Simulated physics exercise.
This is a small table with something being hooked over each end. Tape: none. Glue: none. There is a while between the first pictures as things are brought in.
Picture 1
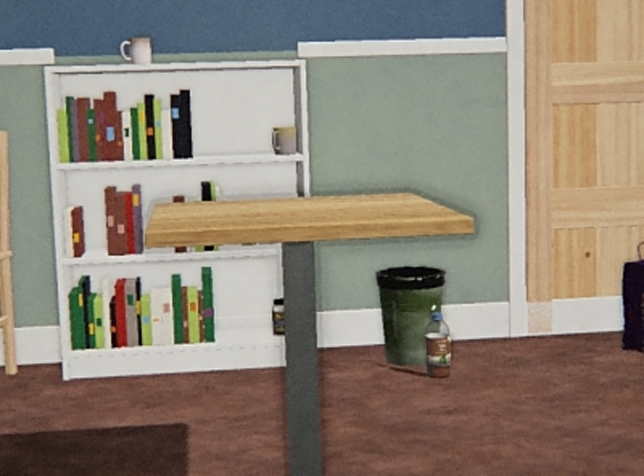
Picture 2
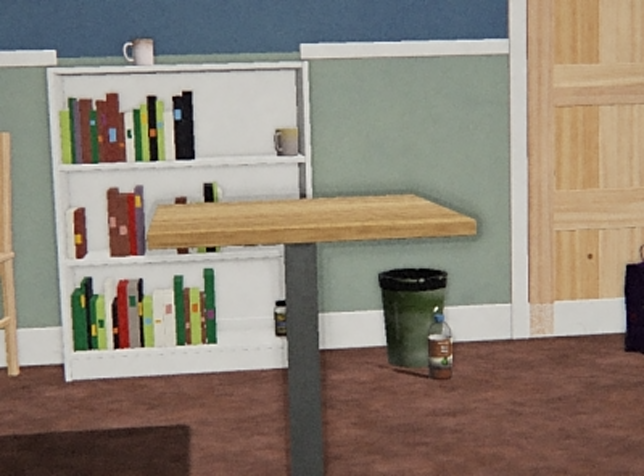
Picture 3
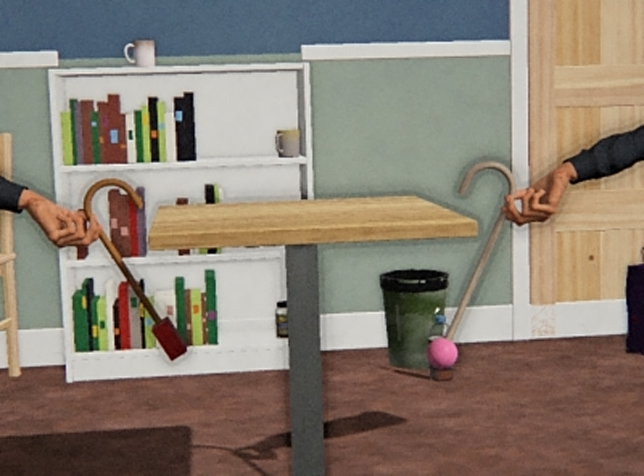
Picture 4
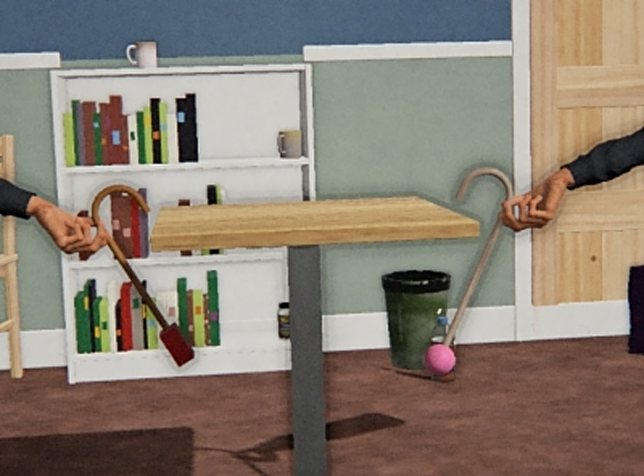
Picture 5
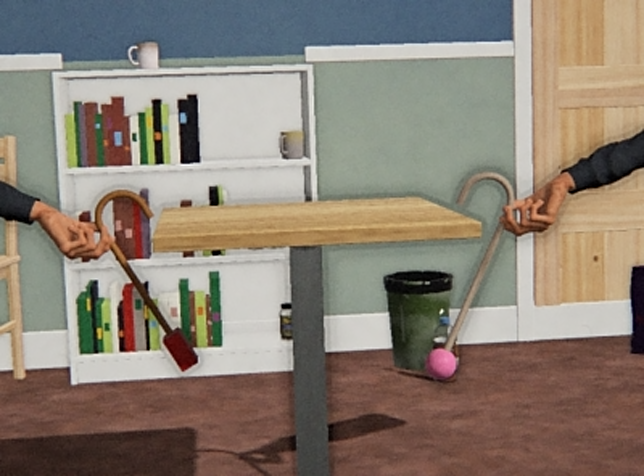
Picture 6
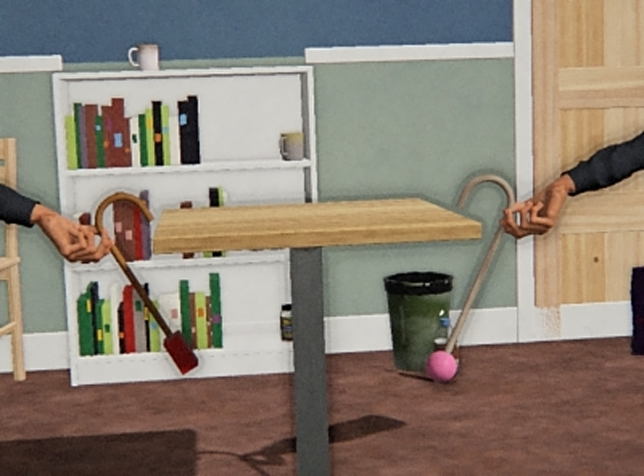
Two hands bringing a red-ended hooked stick and a pink-ended one to opposite ends of a small table, then holding them there.
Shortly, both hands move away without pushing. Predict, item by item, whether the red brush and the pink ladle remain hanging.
The red brush falls, the pink ladle falls.
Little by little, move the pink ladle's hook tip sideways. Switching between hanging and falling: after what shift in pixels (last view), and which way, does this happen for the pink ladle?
Push it left around 12 pixels and you reach the switch.
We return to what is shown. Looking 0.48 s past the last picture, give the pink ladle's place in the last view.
Estimated centre: (510, 455).
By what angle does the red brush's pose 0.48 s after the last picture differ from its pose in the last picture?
Roughly 30°.
Then, 0.30 s after the last picture, red brush falling near (165, 430); pink ladle falling near (464, 424).
Then, 0.48 s after the last picture, red brush falling; pink ladle falling near (511, 455).
At rest, the red brush falls to the floor; the pink ladle falls to the floor.
